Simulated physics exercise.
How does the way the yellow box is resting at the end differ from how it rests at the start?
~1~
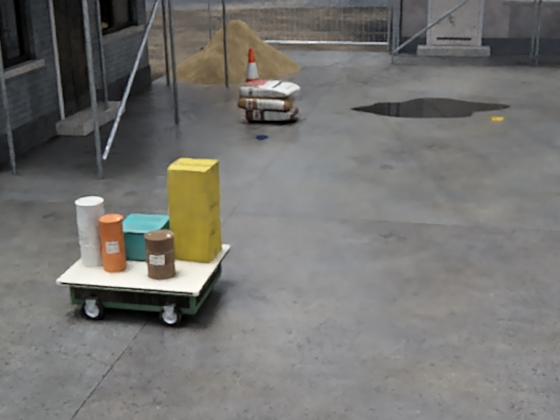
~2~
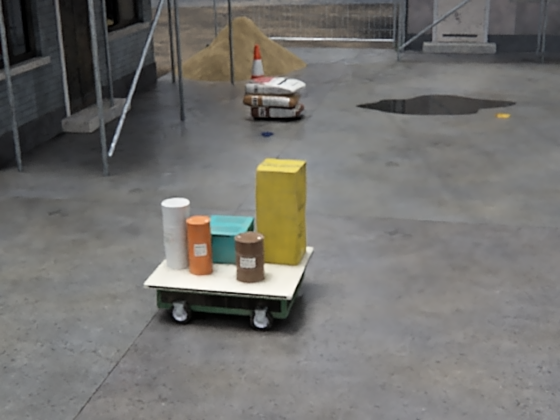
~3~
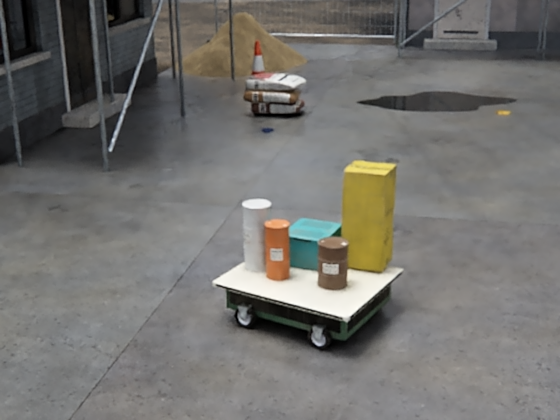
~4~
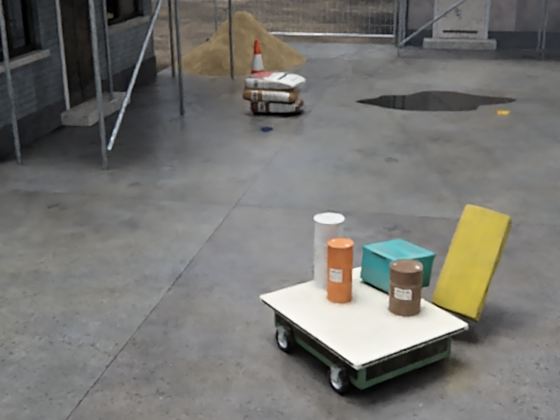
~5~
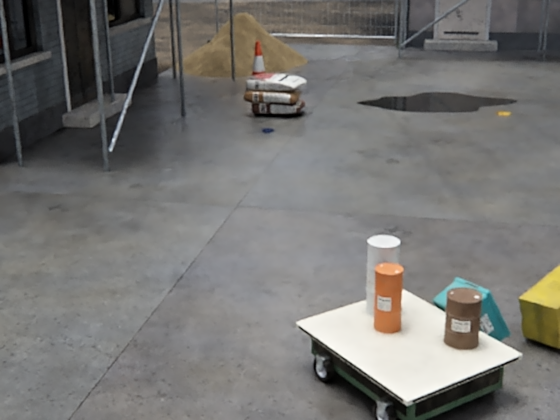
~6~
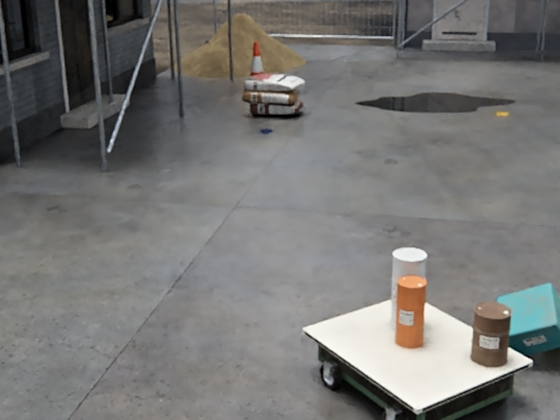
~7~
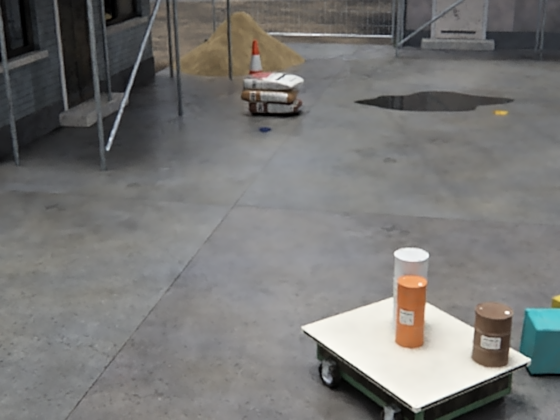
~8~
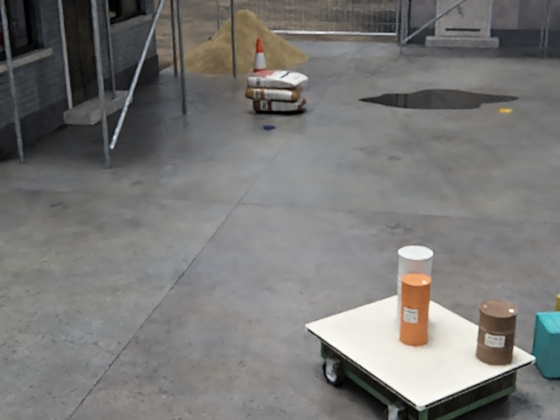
At the start the yellow box stands upright on the cart, but by the end it has tipped off and lies on its side on the floor, mostly out of view at the right edge.
A low wheeled cart carrying a tall yellow box, a turquoise tote and white, orange and brown canisters rolls rightward across a grey concrete yard, seen from above by a slightly swaying camera. Behind it are a sand pile, stacked sacks with a traffic cone, and a dark puddle. As the cart turns toward the viewer, the yellow box tips off its far right side and lands on the floor. The turquoise tote slides off after it, tumbling toward the right edge. The cart stops at lower right with the three canisters still upright on its deck.
